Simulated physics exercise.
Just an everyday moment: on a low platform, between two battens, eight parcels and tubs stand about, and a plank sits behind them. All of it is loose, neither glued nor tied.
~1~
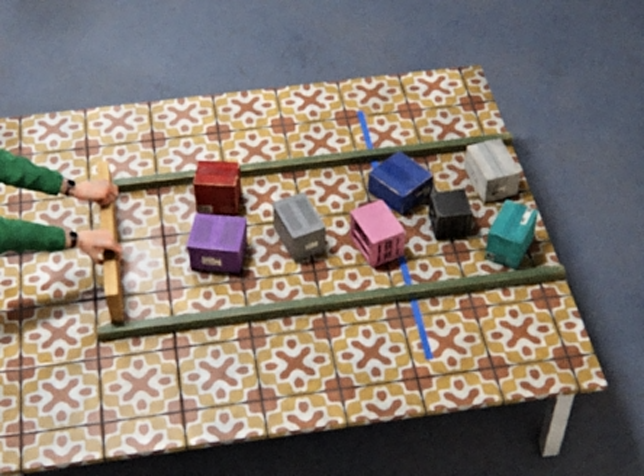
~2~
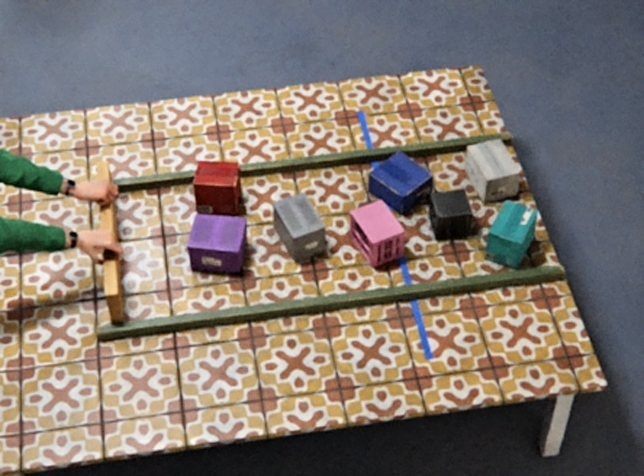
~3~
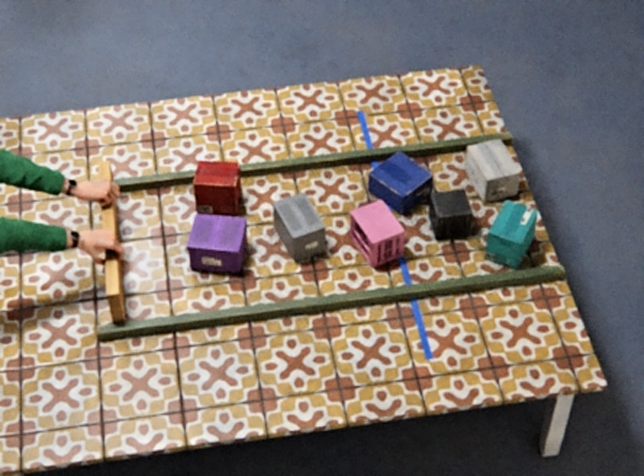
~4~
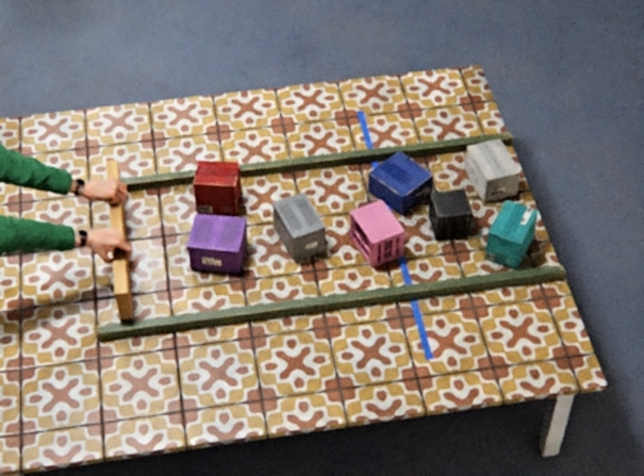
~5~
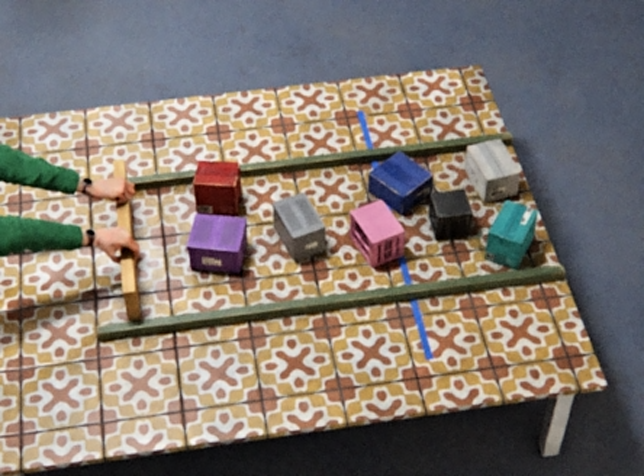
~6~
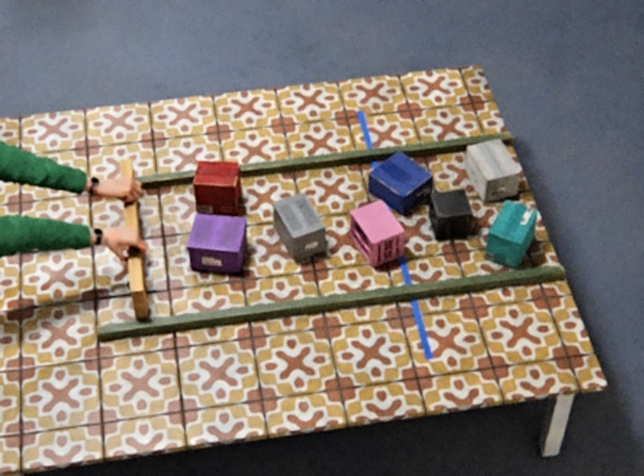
A wooden plank, gripped by two green-sleeved hands at the left of a low, pattern-tiled platform, is seen from a fixed viewpoint above. Between two green battens stand red and purple boxes, a grey one, then pink, blue, black, white and turquoise ones near a strip of blue tape. The hands first stay still, then slide the plank slightly right, while the boxes remain unmoved.
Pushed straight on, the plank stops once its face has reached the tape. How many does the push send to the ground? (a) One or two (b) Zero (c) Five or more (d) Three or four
The answer is b.
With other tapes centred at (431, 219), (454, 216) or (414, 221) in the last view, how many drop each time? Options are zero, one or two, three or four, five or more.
Either one or two, either three or four, just one or two.
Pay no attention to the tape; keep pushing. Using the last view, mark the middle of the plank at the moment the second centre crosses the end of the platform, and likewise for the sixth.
Roughly (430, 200) and then roughly (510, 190).
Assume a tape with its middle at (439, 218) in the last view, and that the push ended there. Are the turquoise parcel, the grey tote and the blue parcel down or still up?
What happens is that the turquoise parcel rests in place, the grey tote rests in place and the blue parcel rests in place.
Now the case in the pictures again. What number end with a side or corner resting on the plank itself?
That number would be 2.
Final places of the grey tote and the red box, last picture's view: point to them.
In the last picture, roughly (461, 208) and (400, 163).
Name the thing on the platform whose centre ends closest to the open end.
The black crate, that one.
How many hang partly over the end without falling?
As for overhanging, the count is 2.
Early on, none off yet; white parcel at rest near (492, 171); turquoise parcel at rest near (511, 235); black crate at rest near (450, 214).
Finally, the number that fall off is zero.
